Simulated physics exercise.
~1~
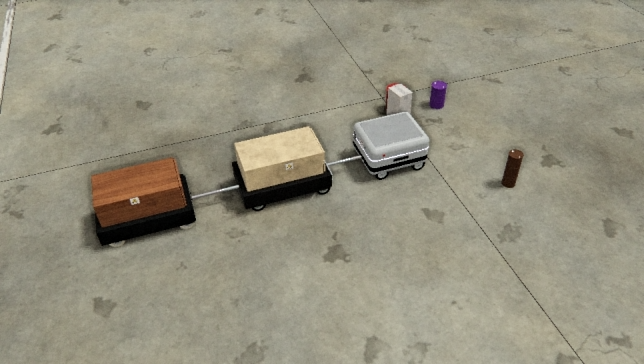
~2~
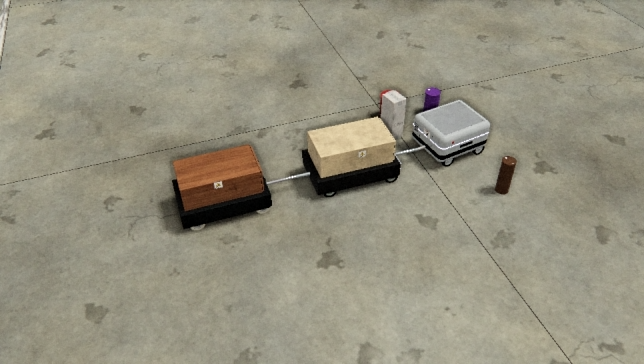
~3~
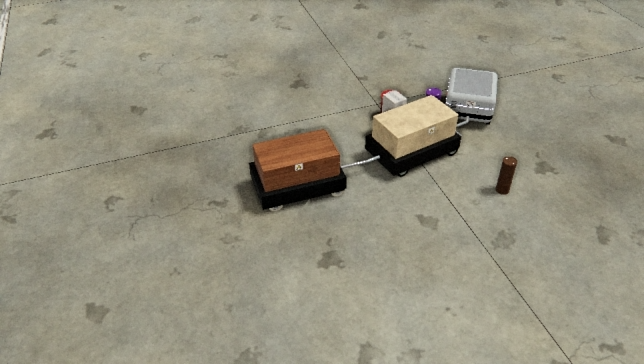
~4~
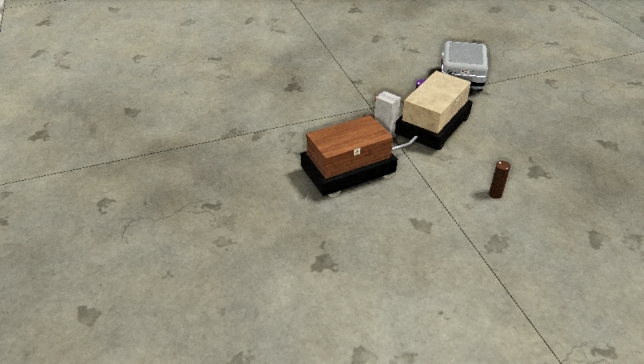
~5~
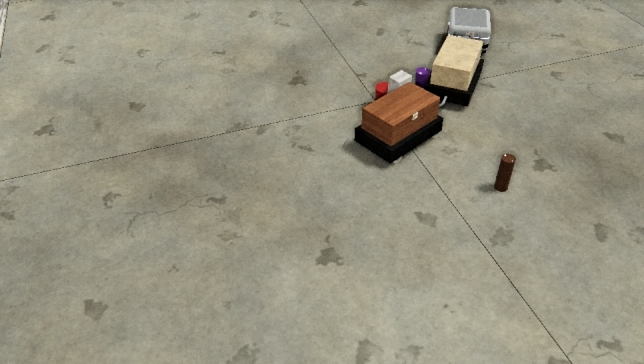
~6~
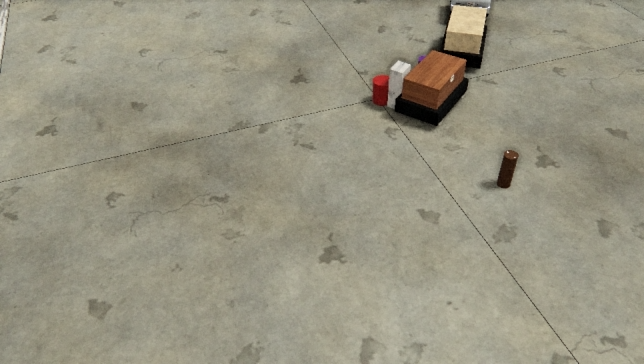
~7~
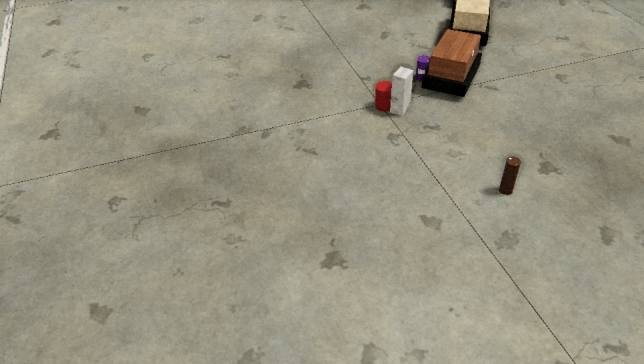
At the start, a silver, case-like tug pulls a cream box cart and a brown wooden box cart rightward across a stained concrete floor, toward a white box, a red pail and a purple canister, with a brown canister standing apart. The tug curves up past the cluster, and the cream cart swings in behind it, partly hiding the objects. As the carts cut close by, the purple canister, white box and red pail shift slightly but stay upright. Finally the tug is out of view, both carts trail off near the top, and the brown canister has not moved.
